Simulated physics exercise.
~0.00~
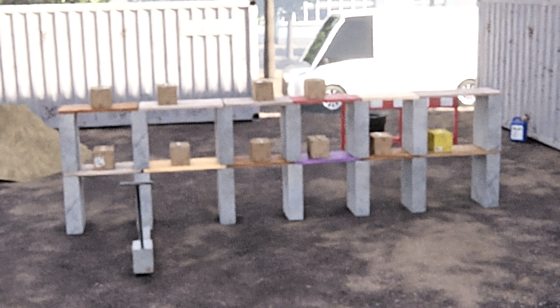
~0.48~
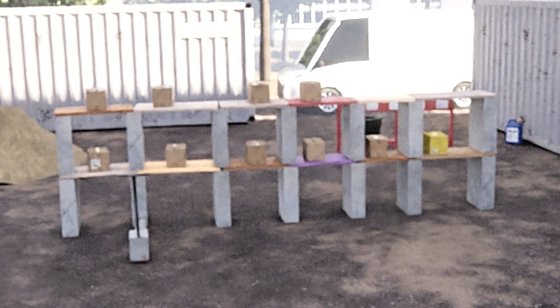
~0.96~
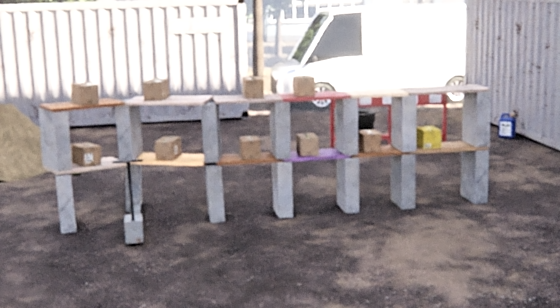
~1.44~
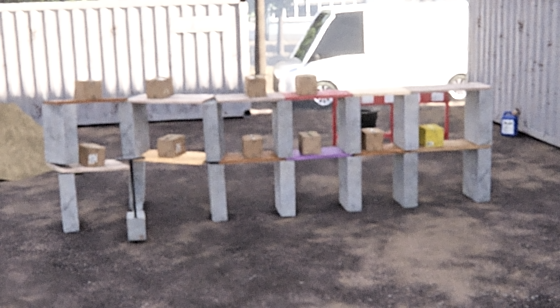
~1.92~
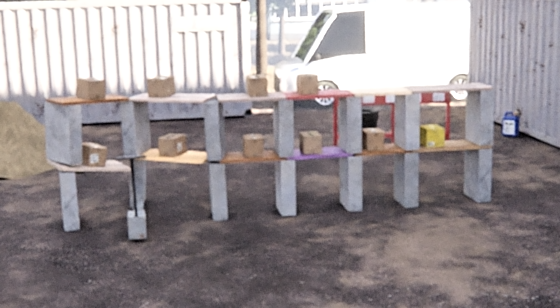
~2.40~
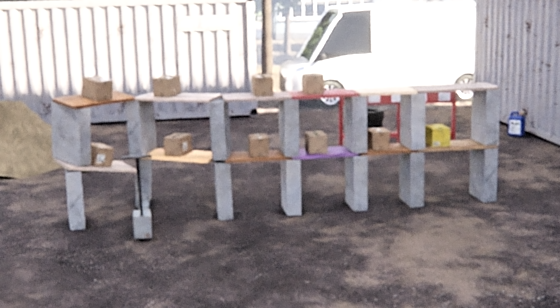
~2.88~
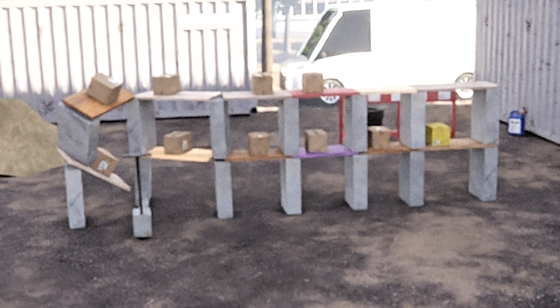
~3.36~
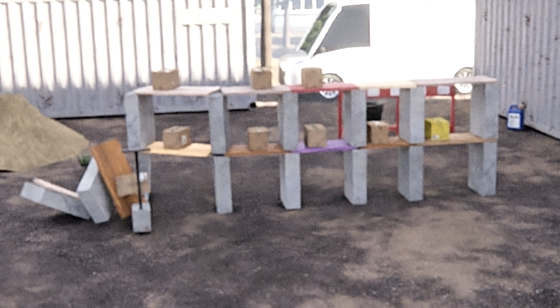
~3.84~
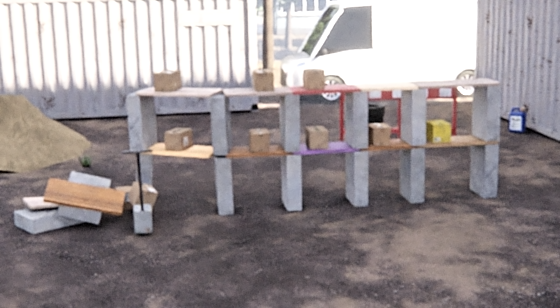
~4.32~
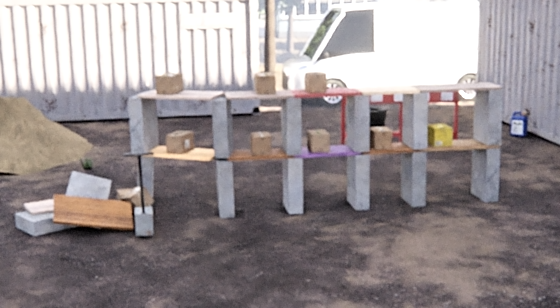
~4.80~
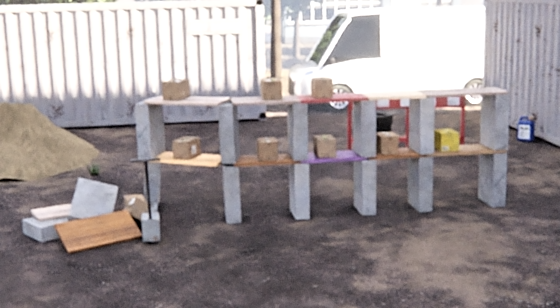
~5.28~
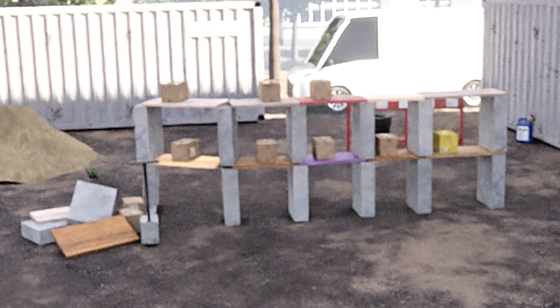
In this clip, a two-tier row of upright gray blocks holds boards and small cartons; the left end tilts, then its boards, blocks and cartons collapse into a heap on the ground, while the rest, including the purple board and yellow carton, stays standing.
